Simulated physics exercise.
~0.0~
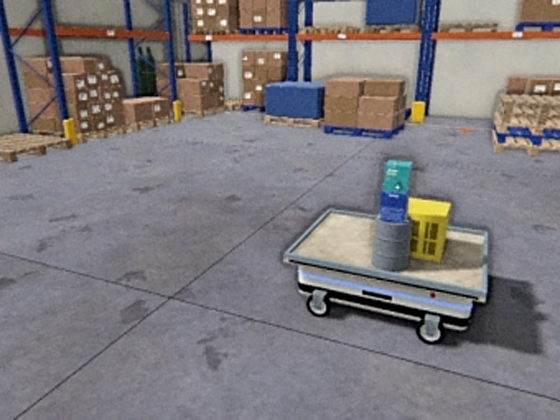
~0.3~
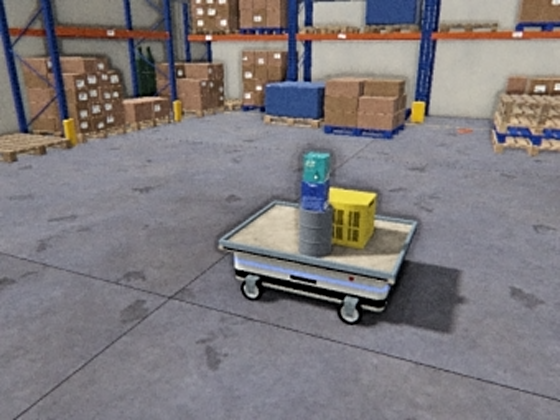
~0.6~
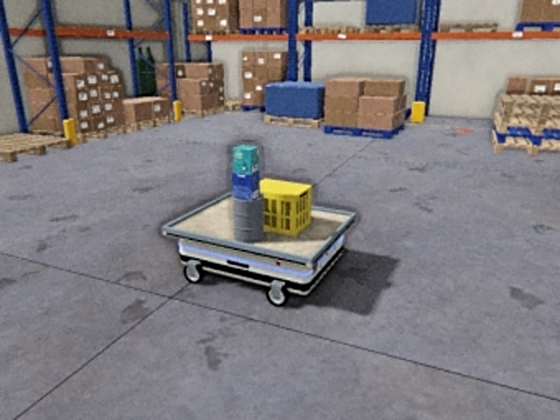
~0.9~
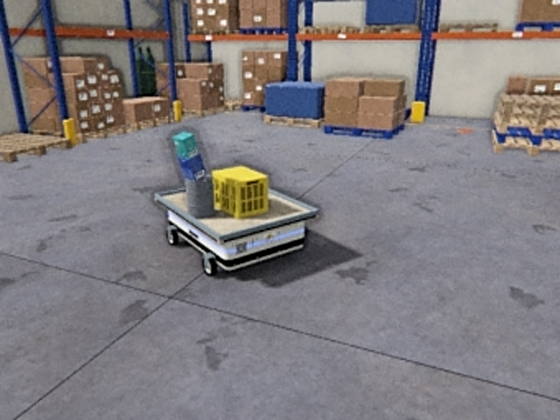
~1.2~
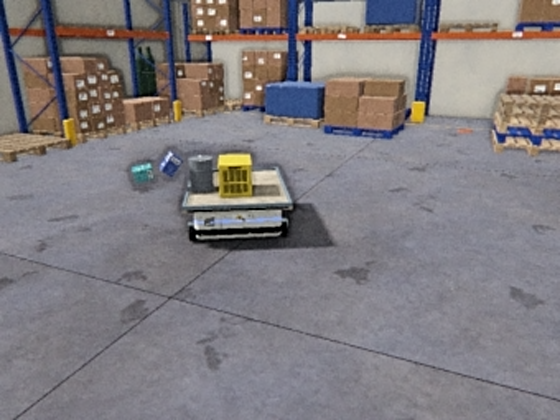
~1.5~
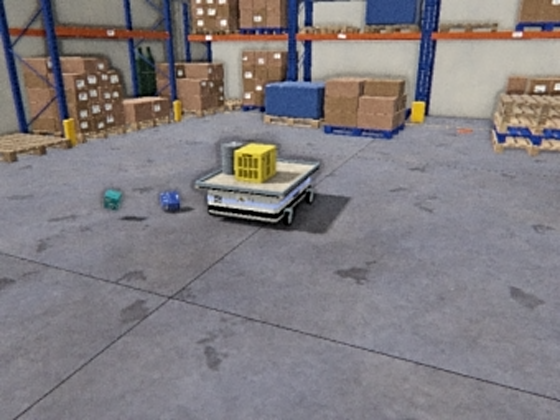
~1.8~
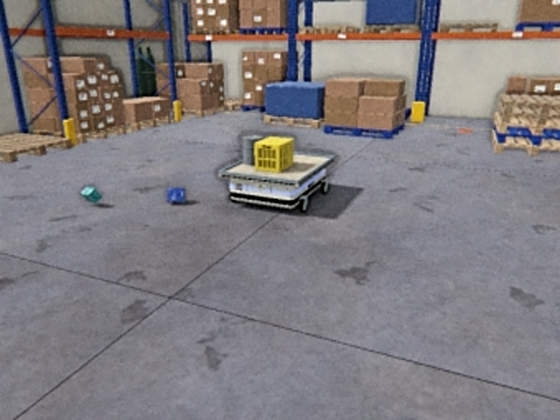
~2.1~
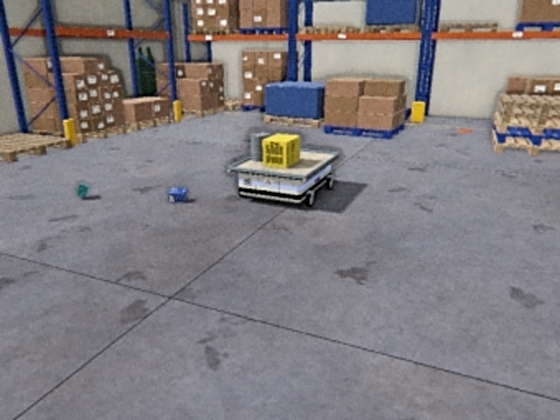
Robot cart curving through a warehouse, turquoise and blue boxes toppling onto the floor, grey canister and yellow crate staying aboard.
